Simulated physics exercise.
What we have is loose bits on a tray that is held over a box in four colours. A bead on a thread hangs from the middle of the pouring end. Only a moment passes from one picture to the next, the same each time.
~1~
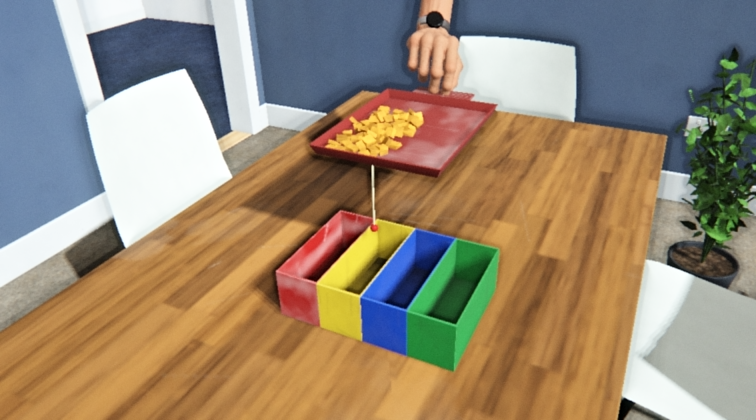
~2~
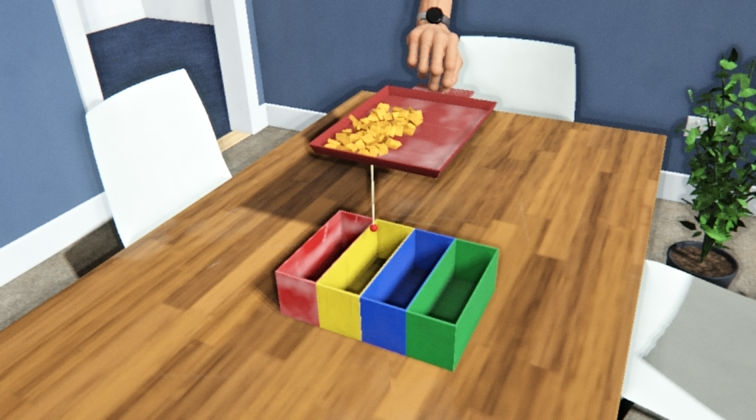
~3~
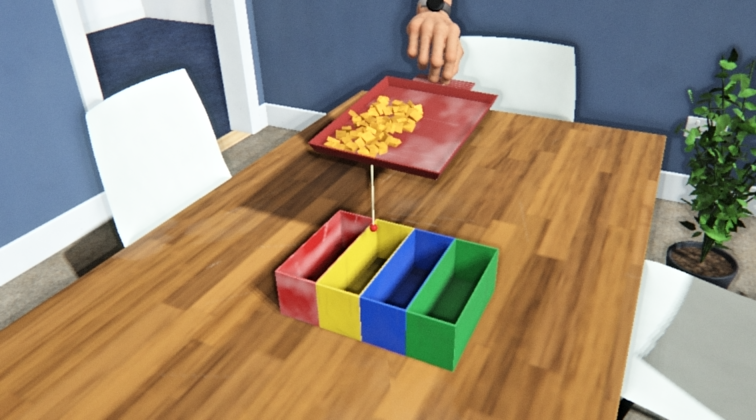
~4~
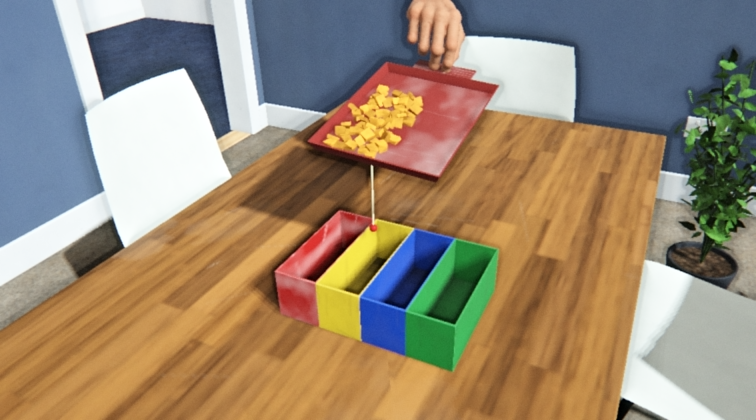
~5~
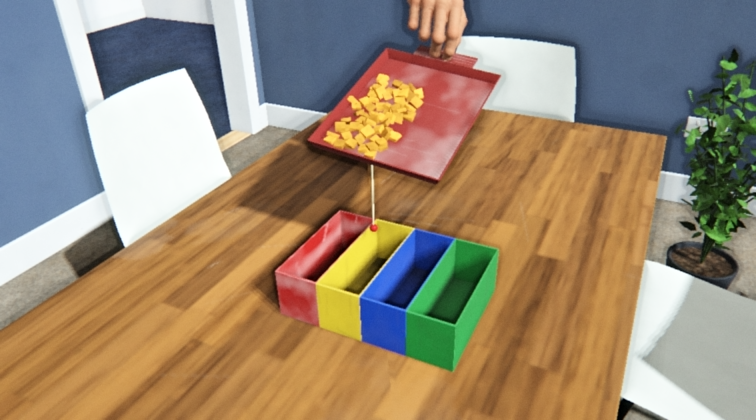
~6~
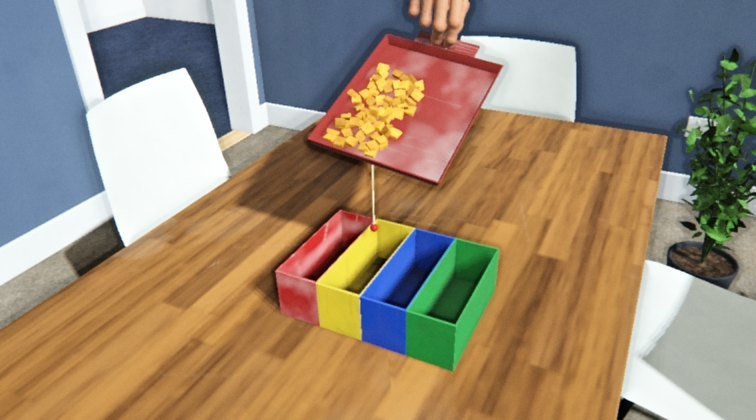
Above a four-coloured box on a table, a hand steadily tilts a red tray of crackers.
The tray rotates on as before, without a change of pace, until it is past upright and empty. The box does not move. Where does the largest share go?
The blue one ends fullest.
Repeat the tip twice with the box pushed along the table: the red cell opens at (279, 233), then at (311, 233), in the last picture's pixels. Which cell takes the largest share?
First green, then the green one.
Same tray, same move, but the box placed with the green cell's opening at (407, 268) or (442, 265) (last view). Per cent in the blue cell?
The first gives 20 %, the second 40 %.
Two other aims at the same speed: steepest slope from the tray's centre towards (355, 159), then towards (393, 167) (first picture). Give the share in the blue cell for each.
About 0 and 50 per cent.
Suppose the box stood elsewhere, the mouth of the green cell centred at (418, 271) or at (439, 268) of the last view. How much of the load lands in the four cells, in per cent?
Roughly 100 per cent, and 100 per cent.
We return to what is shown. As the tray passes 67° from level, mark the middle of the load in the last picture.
Around (403, 170).
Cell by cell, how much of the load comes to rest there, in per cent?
In per cent, red cell 0, yellow cell 20, blue cell 70 and green cell 10.
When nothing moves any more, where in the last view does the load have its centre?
Roughly at (412, 301).
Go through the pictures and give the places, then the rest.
The first picture shows corners of the pouring end near (315, 143) and (437, 167), level; middle of the load near (381, 133), small crackers; bead on its thread near (374, 228); red cell near (298, 295); yellow cell near (340, 308); blue cell near (384, 322); green cell near (431, 337).
The second picture shows corners of the pouring end near (315, 143) and (437, 168), level; middle of the load near (381, 132).
The third picture shows corners of the pouring end near (314, 141) and (436, 170), tipped barely, lowest at the right corner; middle of the load near (380, 128).
The fourth picture shows corners of the pouring end near (314, 140) and (436, 173), tipped a little, lowest at the right corner; middle of the load near (380, 123).
The fifth picture shows corners of the pouring end near (314, 138) and (437, 176), tipped clearly, lowest at the right corner; middle of the load near (380, 118).
The sixth picture shows corners of the pouring end near (314, 137) and (437, 178), tipped clearly, lowest at the right corner; middle of the load near (381, 113); red cell near (298, 294); yellow cell near (339, 307); blue cell near (383, 322); green cell near (430, 337).
Shortly afterwards, tray tipped steeply; the bulk on the tray; only a few in the green cell; near a quarter falling or outside the box.
Next, tray tipped past a quarter turn; near two thirds in the blue cell; near a quarter in the yellow cell; a little in the green cell; only a few falling or outside the box.
Some moments later, tray tipped past a quarter turn; near two thirds in the blue cell; near a quarter in the yellow cell; a little in the green cell.
In the end, tray tipped past a quarter turn; near two thirds in the blue cell; near a quarter in the yellow cell; a little in the green cell; none at all in the red cell.
